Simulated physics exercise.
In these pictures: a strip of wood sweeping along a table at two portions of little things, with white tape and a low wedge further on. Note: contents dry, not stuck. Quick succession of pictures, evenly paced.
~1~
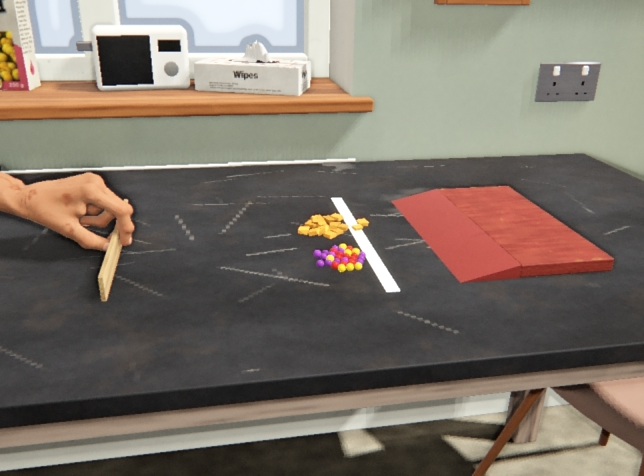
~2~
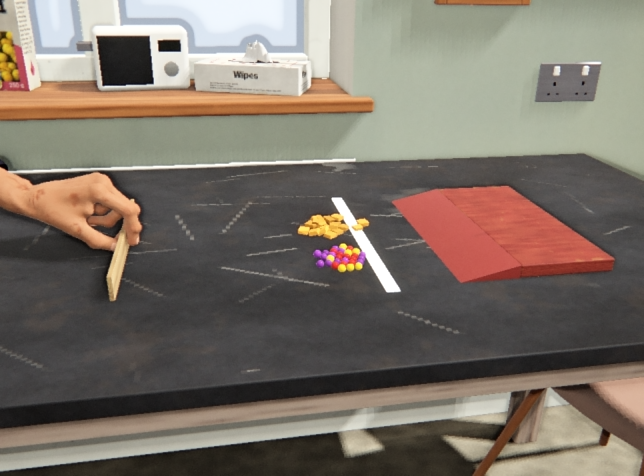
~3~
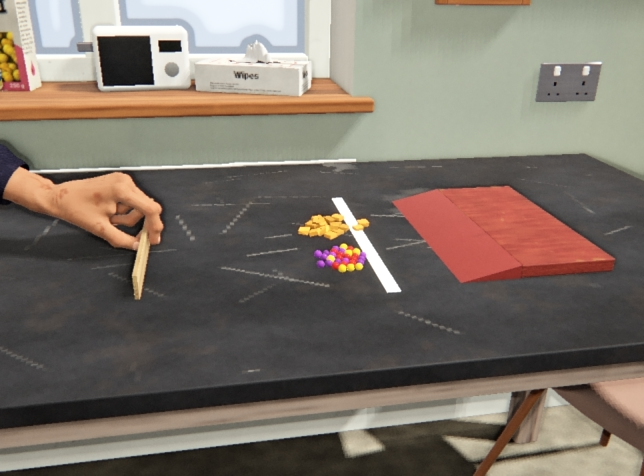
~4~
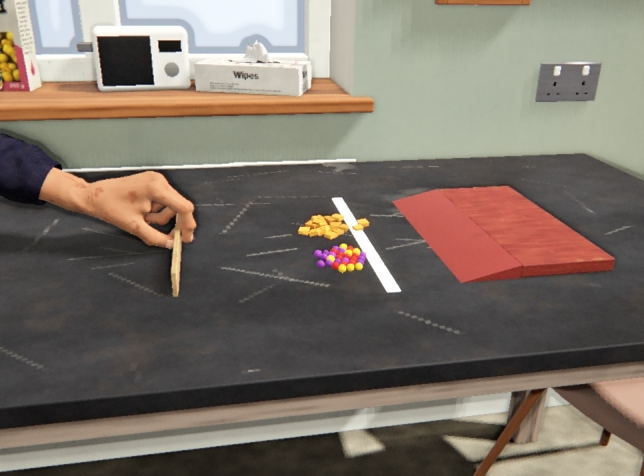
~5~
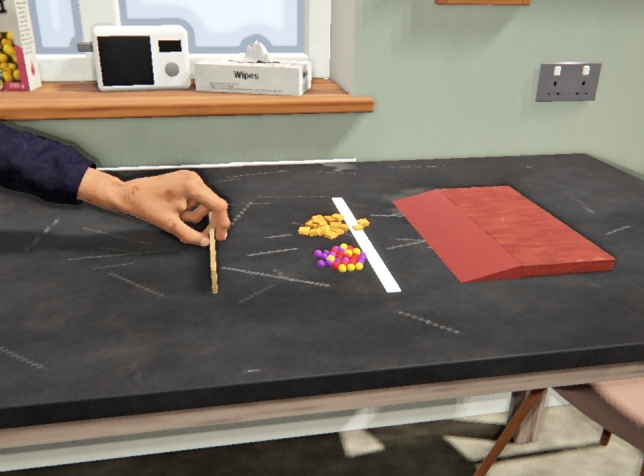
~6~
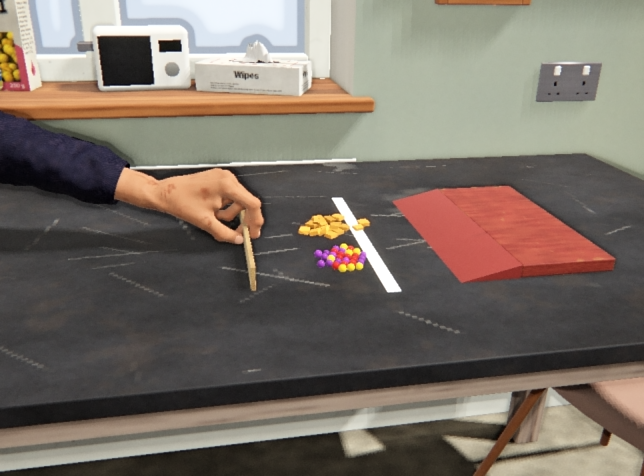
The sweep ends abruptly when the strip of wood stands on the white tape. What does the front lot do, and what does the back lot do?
The front lot gets at least some up and the back lot comes up short.
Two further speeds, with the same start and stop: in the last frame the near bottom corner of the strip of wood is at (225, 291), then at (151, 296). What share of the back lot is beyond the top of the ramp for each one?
0 per cent, then 0 per cent.
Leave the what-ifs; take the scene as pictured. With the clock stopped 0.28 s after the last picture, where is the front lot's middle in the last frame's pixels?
About (416, 252) in the last view.
Then, 0.13 s after the last picture, strip of wood still moving, near (318, 222); front lot all short of the ramp; back lot all short of the ramp.
Then, 0.28 s after the last picture, strip of wood stopped at the white tape; front lot a small part on the ramp, nearly all short of the ramp; back lot a small part on the ramp, nearly all short of the ramp.
Then, 0.56 s after the last picture, strip of wood stopped at the white tape; front lot about two thirds past the top, about a third on the ramp; back lot about a third on the ramp, about two thirds short of the ramp.
By the end, strip of wood stopped at the white tape; front lot most past the top, about a quarter short of the ramp; back lot none past the top, about a third on the ramp, about two thirds short of the ramp.
